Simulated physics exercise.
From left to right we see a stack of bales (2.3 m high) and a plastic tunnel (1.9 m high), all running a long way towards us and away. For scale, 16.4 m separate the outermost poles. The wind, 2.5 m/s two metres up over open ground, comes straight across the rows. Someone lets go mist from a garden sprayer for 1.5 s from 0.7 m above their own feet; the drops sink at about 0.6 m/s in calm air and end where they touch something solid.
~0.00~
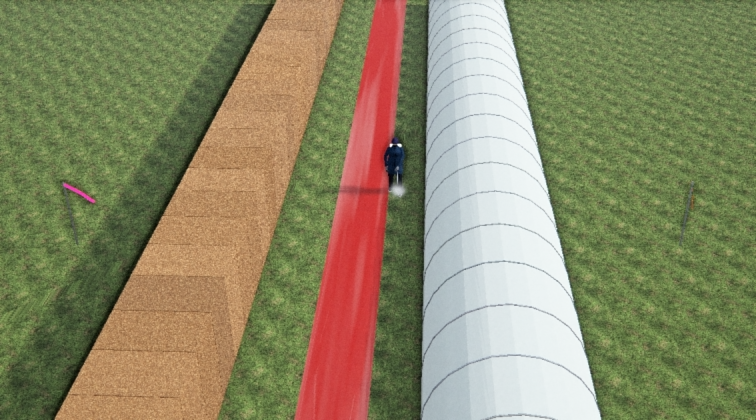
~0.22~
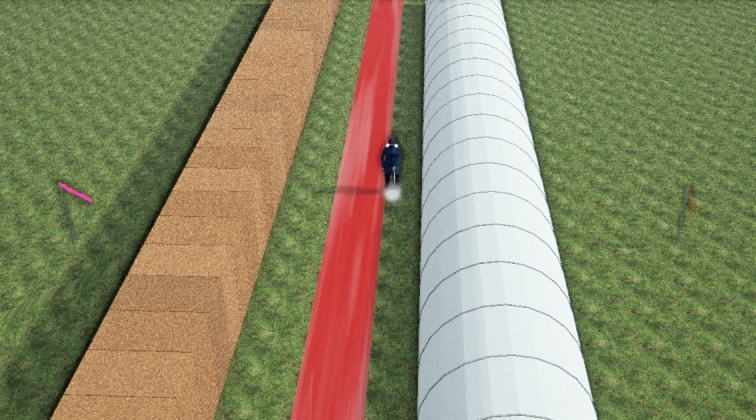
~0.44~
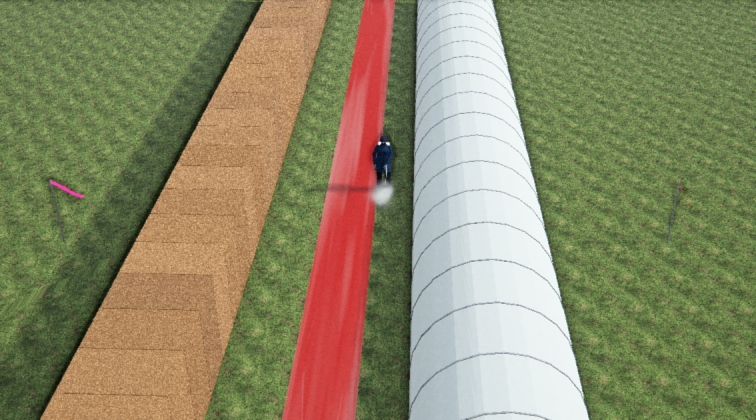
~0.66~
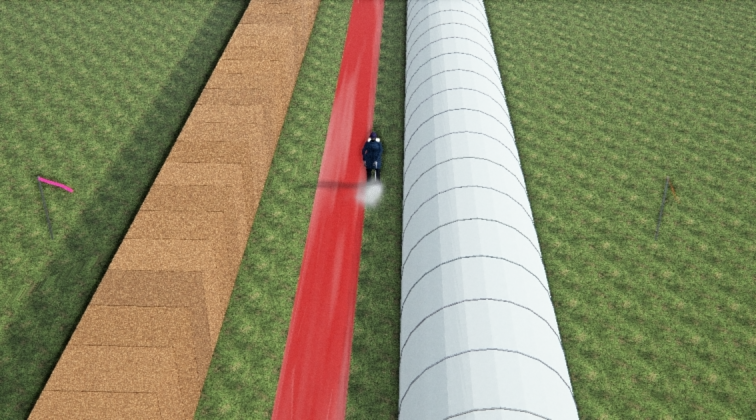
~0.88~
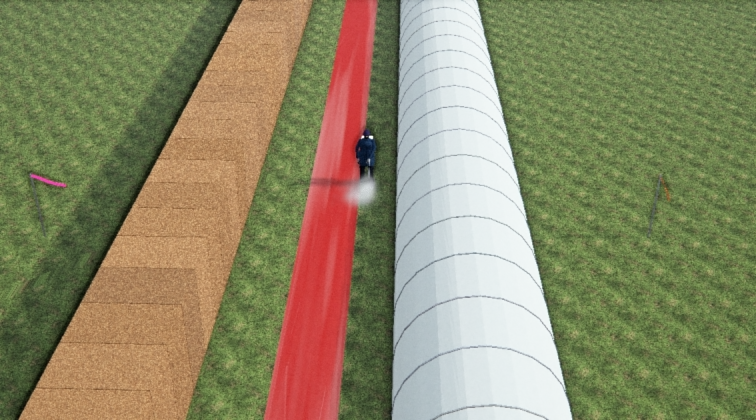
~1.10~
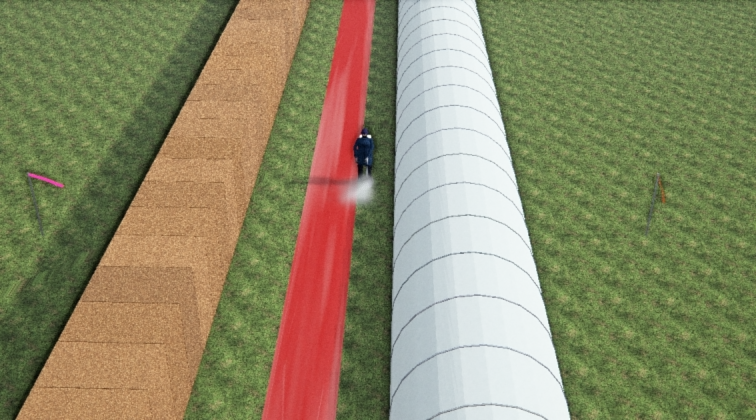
A small white puff of mist spreads beside a dark figure standing between two long rows.
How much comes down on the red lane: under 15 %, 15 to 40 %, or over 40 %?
On the red lane: Above 40 %.
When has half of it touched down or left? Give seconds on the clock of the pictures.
Near 1.8 s.
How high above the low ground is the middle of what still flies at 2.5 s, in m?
About 0.2 m.
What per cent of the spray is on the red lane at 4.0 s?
About 60 %.
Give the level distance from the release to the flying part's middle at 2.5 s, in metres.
About 0.5 m.
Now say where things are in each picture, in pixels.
In the first frame, the left ribbon ends at (94, 202), leaning 55 degrees to the right and the spray in the air spans x = 395 to 400 around y = 190.
In the second frame, the spray in the air spans x = 385 to 395 around y = 190 and the red one passes (354, 237).
In the third frame, the left ribbon ends at (83, 197), leaning 60 degrees to the right, the spray in the air spans x = 375 to 390 around y = 190 and the top of the stack of bales crosses (228, 134).
In the fourth frame, the spray in the air spans x = 360 to 380 around y = 190 and the red one passes (342, 187).
In the fifth frame, the left ribbon ends at (66, 186), leaning 70 degrees to the right and the spray in the air spans x = 350 to 370 around y = 190.
In the sixth frame, the right ribbon ends at (664, 202), leaning 20 degrees to the right, the spray in the air spans x = 345 to 370 around y = 190 and the top of the plastic tunnel crosses (460, 144).
After 2.5 s, 51 % lies on the red lane; 85 % has touched down or left; the middle of what still flies is 0.2 m above the low ground, near (344, 194).
After 4.0 s, 62 % lies on the red lane; 98 % has touched down or left.
After 8.0 s, 63 % lies on the red lane; 100 % has touched down or left.
After 20.0 s, 63 % lies on the red lane; 100 % has touched down or left.
After 45.0 s, 63 % lies on the red lane; 100 % has touched down or left.
